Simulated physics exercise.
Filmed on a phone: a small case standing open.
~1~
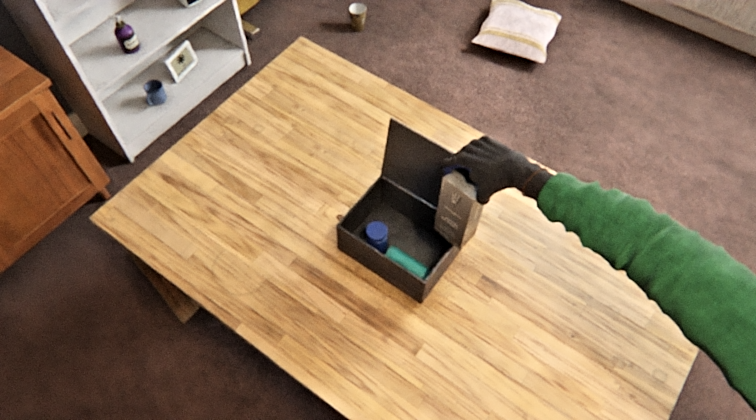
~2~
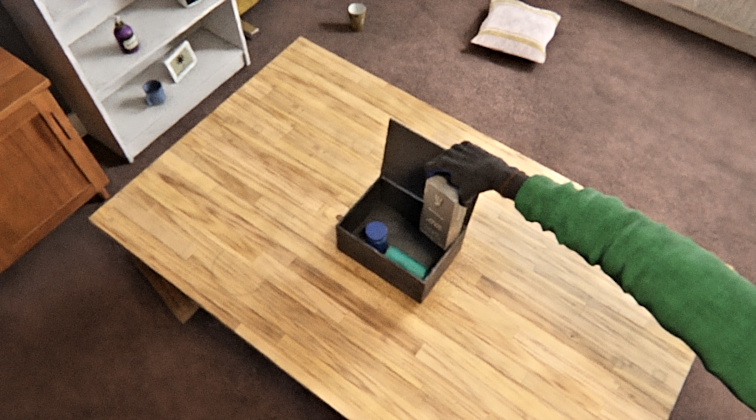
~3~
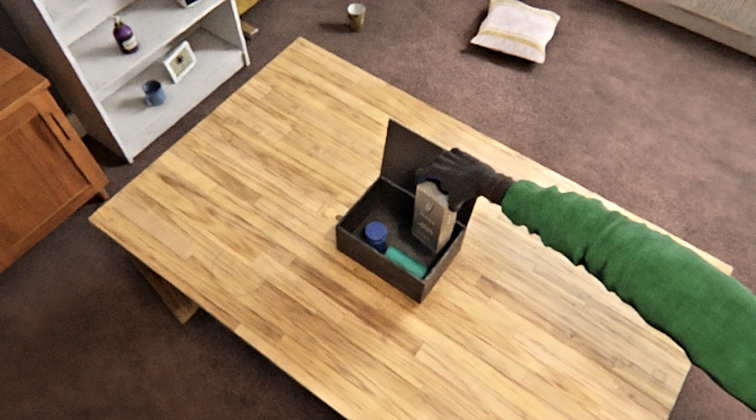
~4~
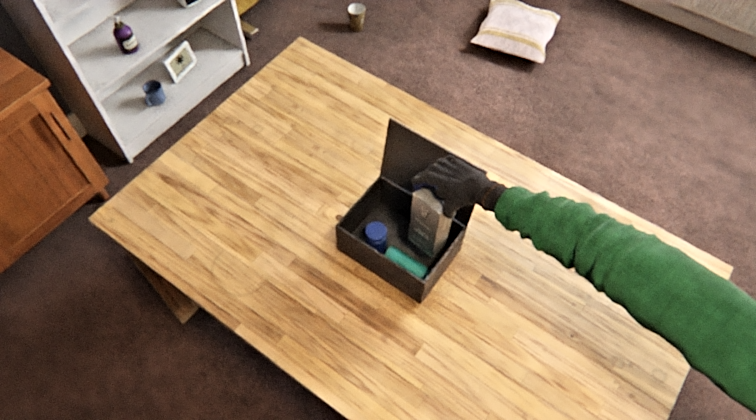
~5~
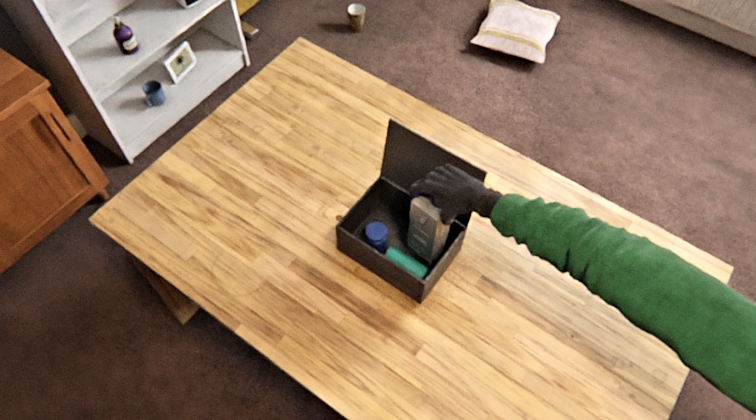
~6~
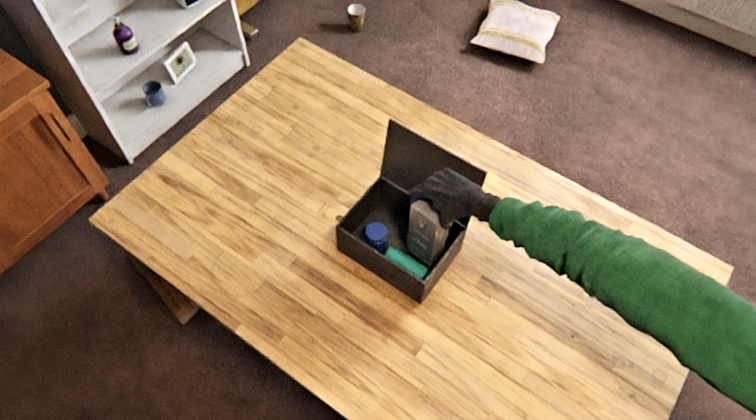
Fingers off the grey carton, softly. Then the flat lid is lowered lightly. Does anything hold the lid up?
In the end the lid stays ajar.
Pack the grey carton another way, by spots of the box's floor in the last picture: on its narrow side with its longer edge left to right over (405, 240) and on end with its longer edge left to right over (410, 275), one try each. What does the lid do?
First, it closes; second, it is held up.
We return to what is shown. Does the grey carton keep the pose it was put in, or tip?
It ends up tilted.
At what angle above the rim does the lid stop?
Some 20° above the rim.
Then, 0.50 s after the last picture, grey carton slid about its own width near (427, 229); turquoise shaker rolled a little.
Then, 1.40 s after the last picture, lid 74° above the rim; grey carton slid about its own width near (427, 229).
Then, 2.00 s after the last picture, lid 45° above the rim; grey carton tipped 20° from how it was near (420, 239).
Then, 2.30 s after the last picture, lid 20° above the rim; grey carton tipped 49° from how it was near (415, 249); turquoise shaker rolled a little.
At rest, lid 20° above the rim; tipped over in the box, grey carton; the other 2 in place. Seen from the same camera at the end, grey carton near (415, 249).
